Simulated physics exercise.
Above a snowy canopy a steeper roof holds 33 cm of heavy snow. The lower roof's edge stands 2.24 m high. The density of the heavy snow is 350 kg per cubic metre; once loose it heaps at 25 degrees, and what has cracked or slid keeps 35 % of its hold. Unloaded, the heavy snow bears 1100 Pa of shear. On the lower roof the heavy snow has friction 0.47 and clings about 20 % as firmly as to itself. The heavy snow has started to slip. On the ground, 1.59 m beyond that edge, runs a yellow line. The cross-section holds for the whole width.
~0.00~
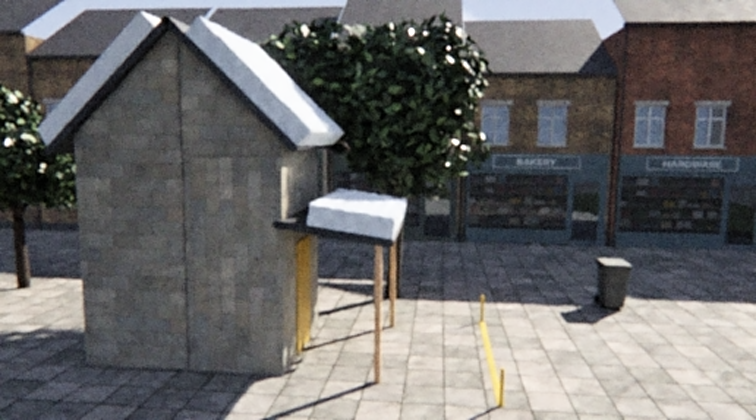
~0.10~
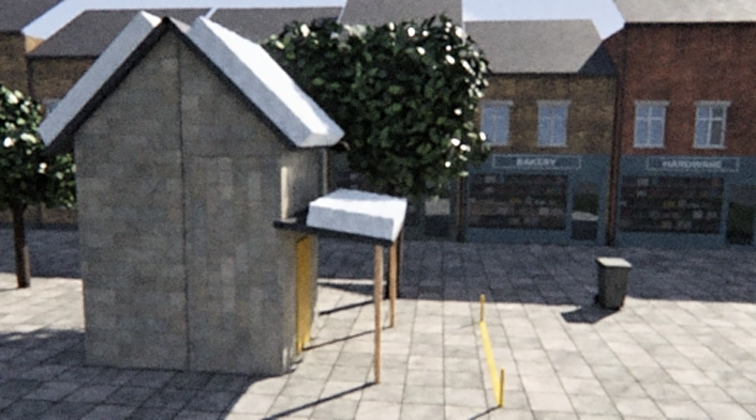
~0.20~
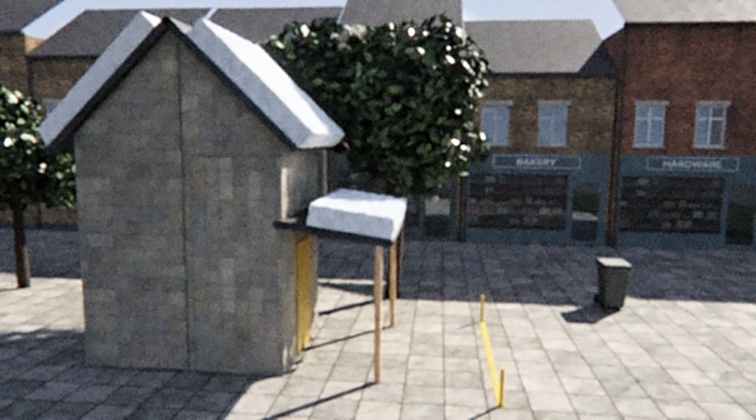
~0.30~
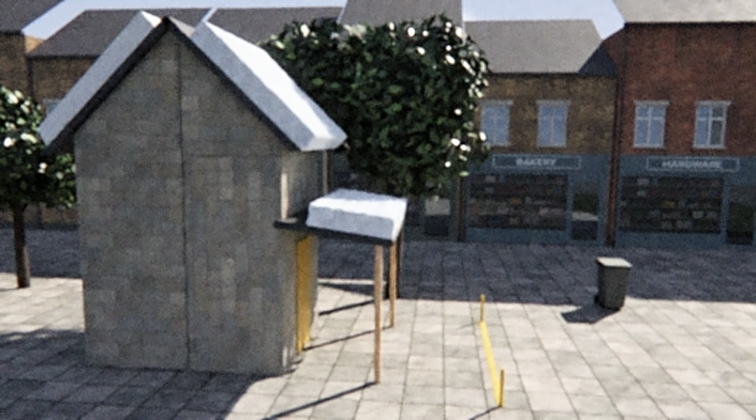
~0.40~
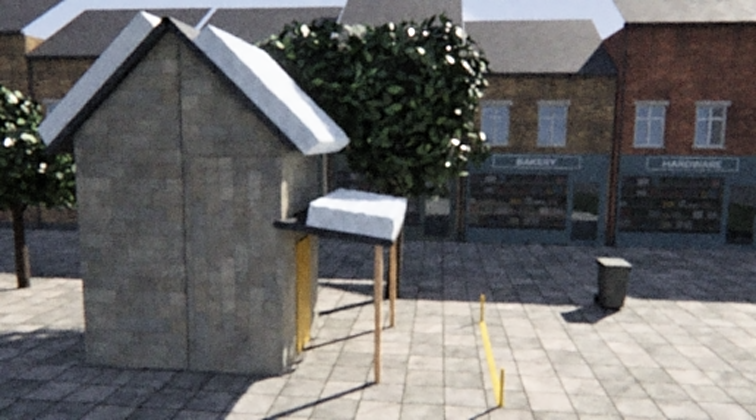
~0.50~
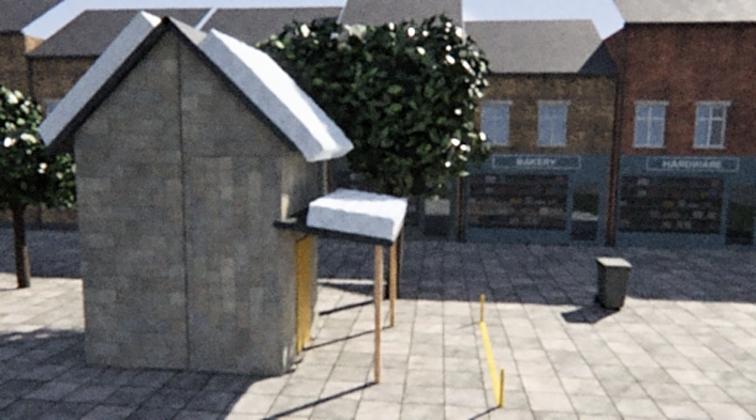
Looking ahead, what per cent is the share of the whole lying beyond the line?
Expect roughly 4 %.
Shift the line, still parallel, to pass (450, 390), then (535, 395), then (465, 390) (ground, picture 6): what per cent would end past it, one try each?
In that order: 20 %, 0 %, 12 %.
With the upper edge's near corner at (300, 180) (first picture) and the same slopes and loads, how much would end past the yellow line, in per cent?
Then about 0 %.
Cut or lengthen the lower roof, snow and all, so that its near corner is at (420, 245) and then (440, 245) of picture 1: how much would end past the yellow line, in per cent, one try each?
In turn about 0 %, 0 %.
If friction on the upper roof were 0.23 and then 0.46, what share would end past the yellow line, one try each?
In that order: 20 %, 10 %.
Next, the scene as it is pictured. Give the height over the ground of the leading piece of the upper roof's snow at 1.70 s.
Roughly 2.4 m.
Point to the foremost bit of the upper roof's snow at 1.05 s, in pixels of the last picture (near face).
Near (355, 200).
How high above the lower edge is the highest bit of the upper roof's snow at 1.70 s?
Some 1.1 m.
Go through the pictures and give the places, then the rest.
Foremost bit of the heavy snow at (299, 135), in the first frame.
Foremost bit of the heavy snow at (299, 127), its middle shifted 10 mm, in the second frame.
Foremost bit of the heavy snow at (301, 144), its middle shifted 4.0 cm, 2 % of it past the upper edge, in one piece, in the third frame.
Foremost bit of the heavy snow at (304, 147), its middle shifted 9.3 cm, 4 % of it past the upper edge, in one piece, in the fourth frame.
Foremost bit of the heavy snow at (307, 126), its middle shifted 17 cm, 8 % of it past the upper edge, in one piece, in the fifth frame.
Foremost bit of the heavy snow at (312, 132), its middle shifted 27 cm, 12 % of it past the upper edge, cracking, in the sixth frame.
After 1.05 s, none is below the lower edge and 0 % is past the line.
After 1.70 s, none is below the lower edge and 0 % is past the line.
After 2.35 s, 30 % is below the lower edge and 1 % is past the line.
After 3.00 s, 38 % is below the lower edge and 4 % is past the line.
After 4.10 s, 43 % is below the lower edge and 4 % is past the line.
